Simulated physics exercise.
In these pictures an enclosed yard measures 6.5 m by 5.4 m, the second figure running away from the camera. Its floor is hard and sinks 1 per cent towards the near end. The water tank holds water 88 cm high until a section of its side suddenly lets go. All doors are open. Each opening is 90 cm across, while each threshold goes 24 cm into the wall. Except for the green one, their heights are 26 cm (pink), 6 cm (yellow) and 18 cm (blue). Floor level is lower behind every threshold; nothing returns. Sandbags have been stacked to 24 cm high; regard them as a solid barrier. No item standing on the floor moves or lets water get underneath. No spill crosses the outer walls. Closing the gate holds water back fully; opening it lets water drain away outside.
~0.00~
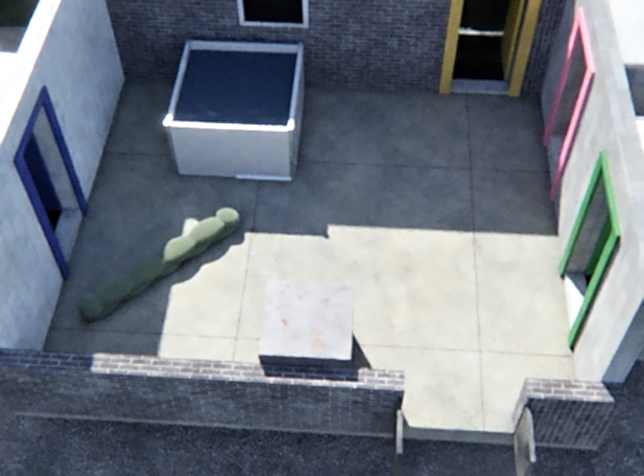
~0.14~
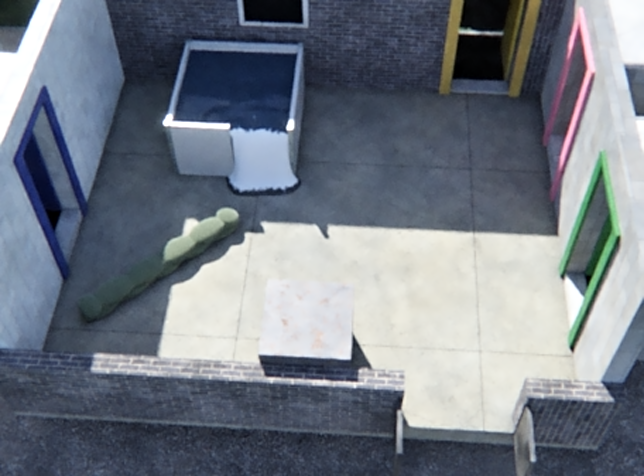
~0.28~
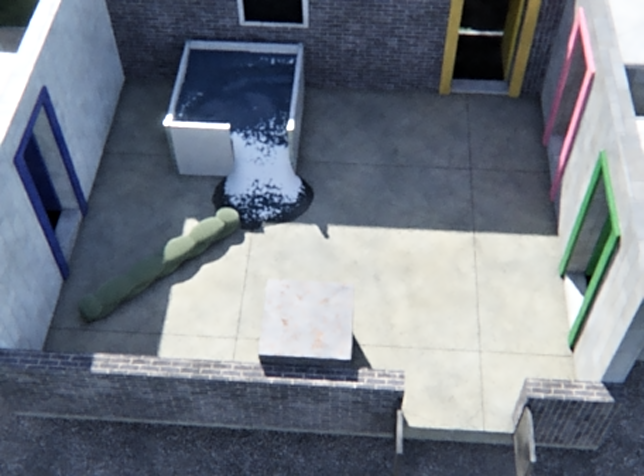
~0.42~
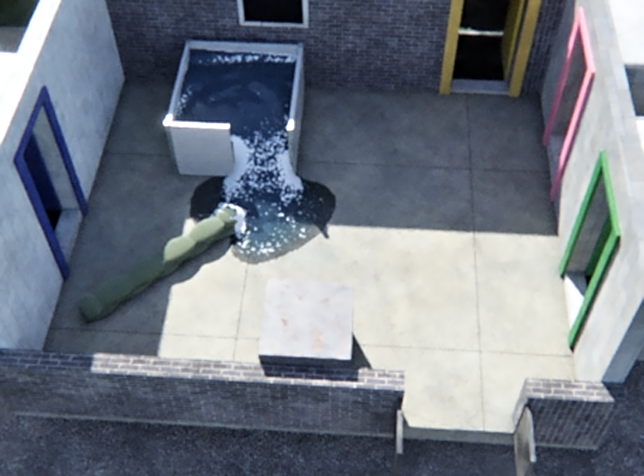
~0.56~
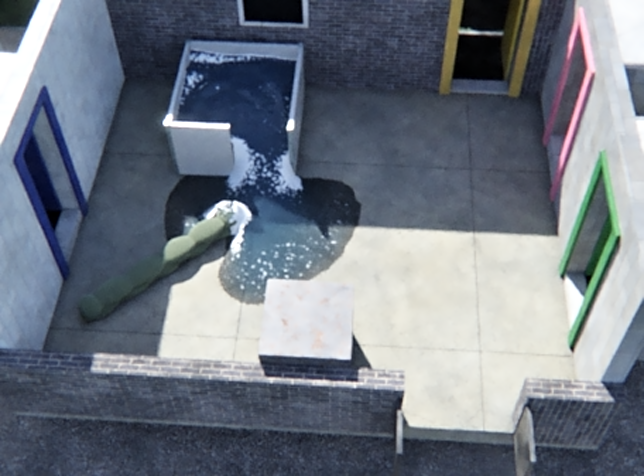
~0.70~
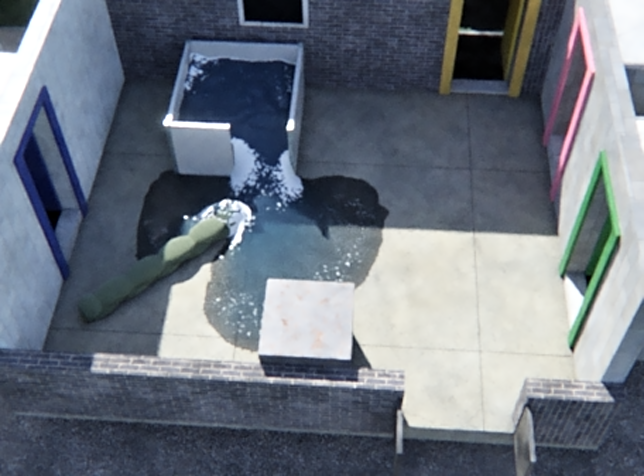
Water pouring from a gap in the front of a white tank, spreading across a walled yard around stacked sandbags and a pale block.
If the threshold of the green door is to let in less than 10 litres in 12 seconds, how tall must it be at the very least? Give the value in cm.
At the very least, close to 15 cm.
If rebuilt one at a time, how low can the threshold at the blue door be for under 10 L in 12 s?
At the blue door it takes roughly 11.5 centimetres.
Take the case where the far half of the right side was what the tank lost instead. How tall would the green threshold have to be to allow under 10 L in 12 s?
In that case you'd want it roughly 7.0 cm high.
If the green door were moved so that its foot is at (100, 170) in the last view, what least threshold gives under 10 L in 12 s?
It needs roughly 6.5 cm.
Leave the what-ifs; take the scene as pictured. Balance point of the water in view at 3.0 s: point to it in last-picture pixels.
Centre of the water: Approx. (268, 240) px.
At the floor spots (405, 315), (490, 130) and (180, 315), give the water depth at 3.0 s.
About 9, 0 and 2 cm respectively.
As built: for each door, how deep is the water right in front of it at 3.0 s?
Pink door 0 cm, yellow door 0 cm, blue door 8 cm, green door 18 cm.
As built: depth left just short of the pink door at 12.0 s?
Some 4.0 cm.
After 1.4 s water covers 35 % of the floor, deepest (44 cm) near (295, 322); it has not reached the green door.
After 3.0 s water covers 50 % of the floor, deepest (34 cm) near (62, 387); 18 cm at the green door, 3 litres in over its 14 cm threshold.
After 12.0 s water covers 95 % of the floor, deepest (14 cm) near (62, 387); 6 cm at the green door, 16 litres in over its 14 cm threshold.
At the green door as built, the water arrived by 2.2 s and peaked near 18 cm at 3.2 s.
With a threshold of 14 cm, 16 litres would have come in within the 12 s; with 19.5 cm, 2 litres. So under 10 litres takes about 15 cm.
